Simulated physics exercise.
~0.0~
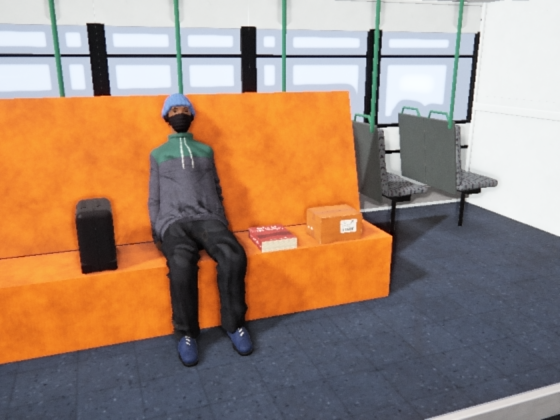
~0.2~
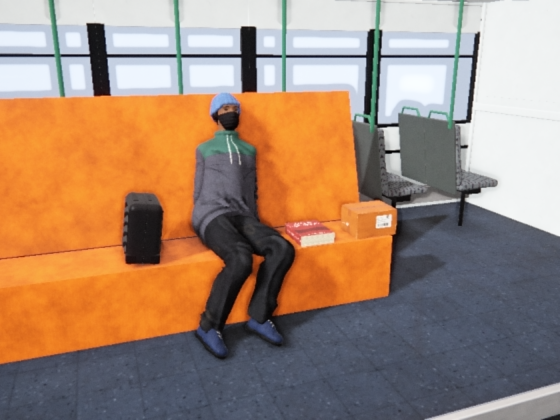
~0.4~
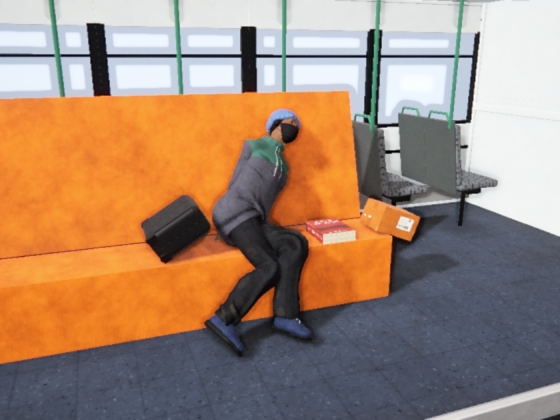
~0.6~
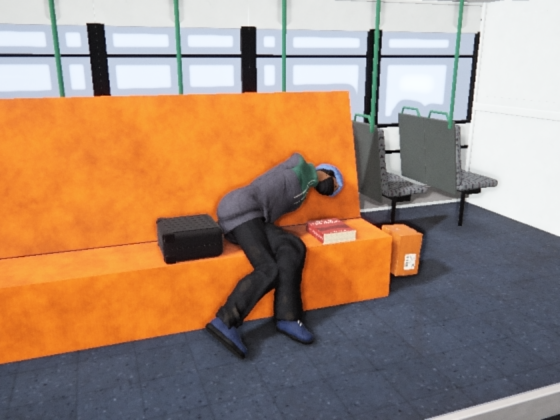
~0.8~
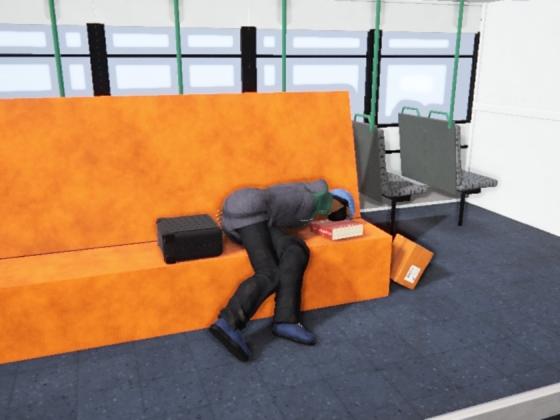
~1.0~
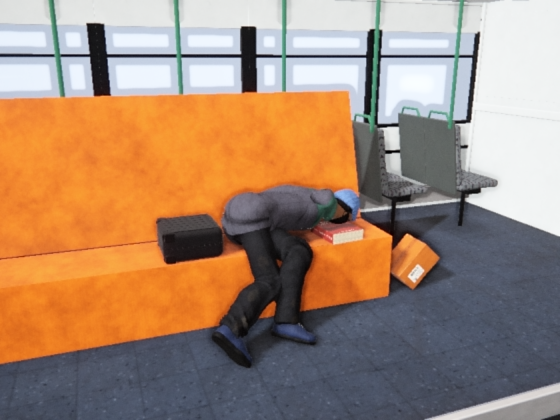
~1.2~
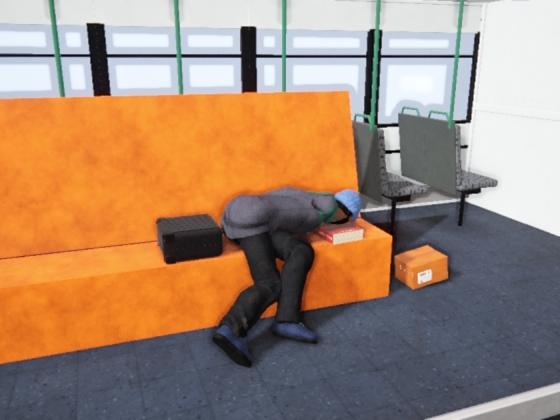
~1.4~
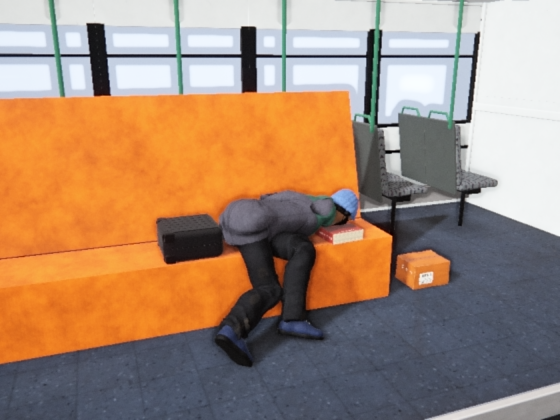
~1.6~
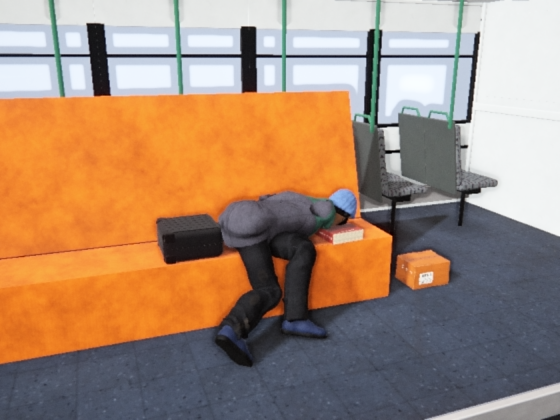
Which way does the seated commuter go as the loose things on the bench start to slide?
The commuter goes to the right, sliding along the bench and then slumping over toward its right end.
